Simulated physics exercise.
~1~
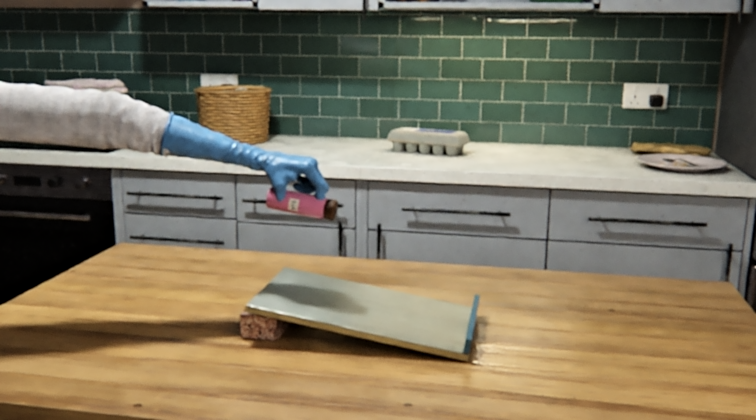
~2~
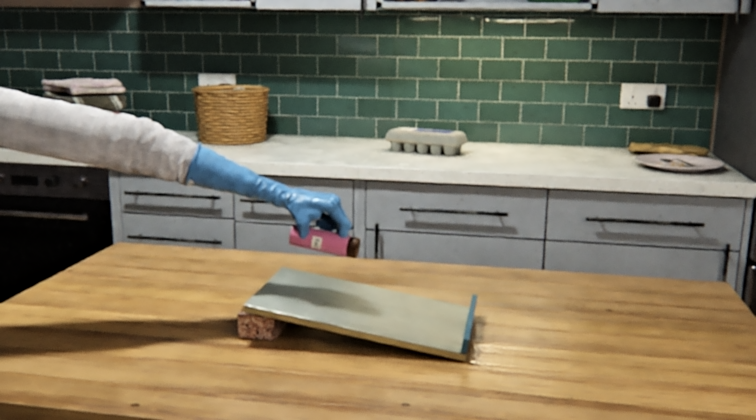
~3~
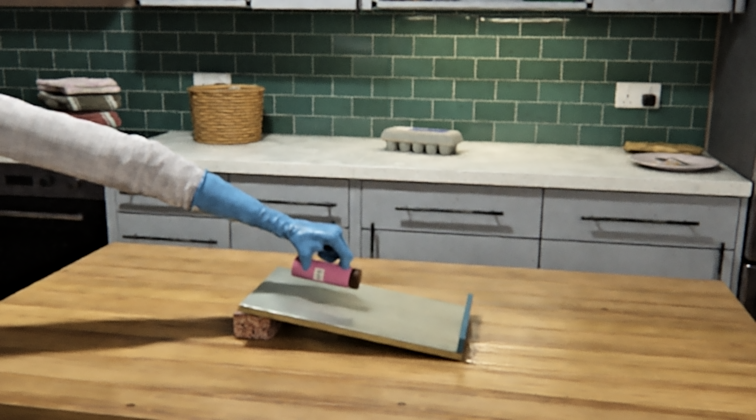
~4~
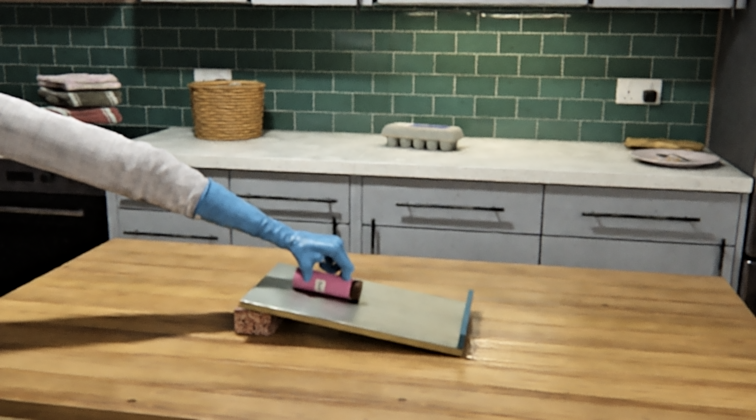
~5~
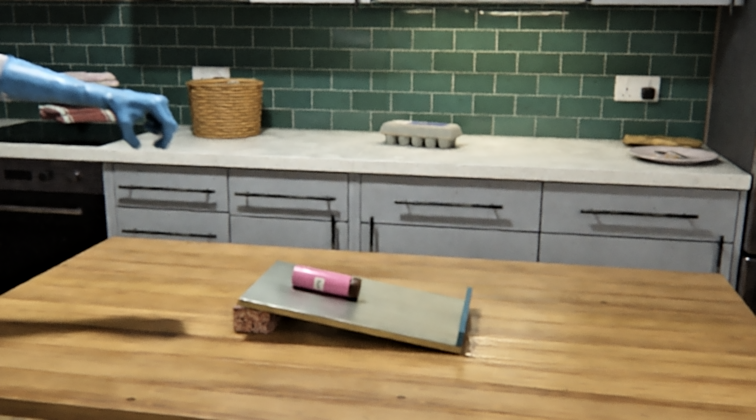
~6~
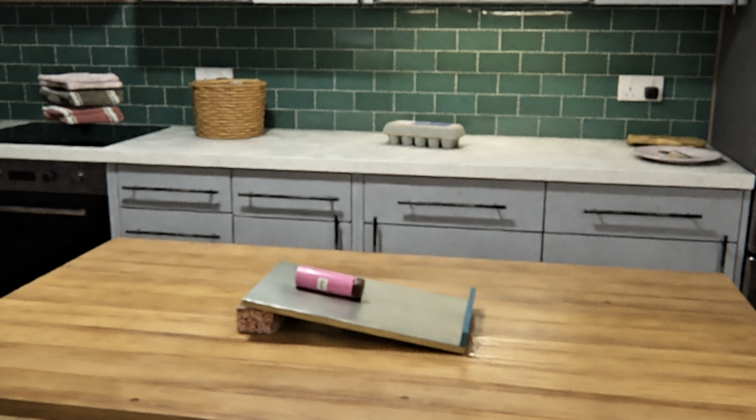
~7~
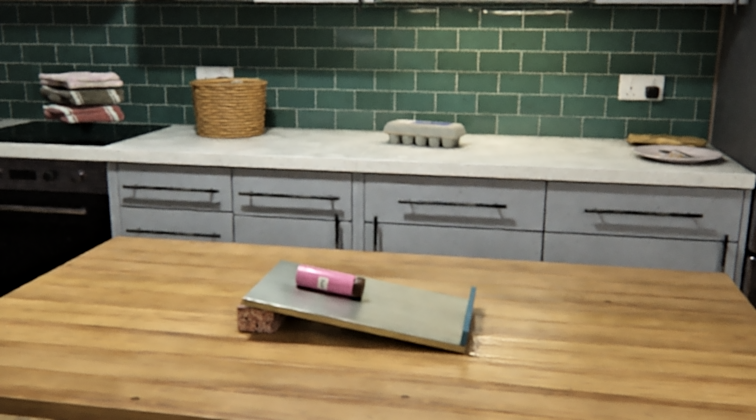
The video shows a blue-gloved hand lowering a pink shaker on its side onto a sloping board propped on a block atop a wooden kitchen table. The hand lets go and withdraws to the left, and the shaker stays resting on the board.
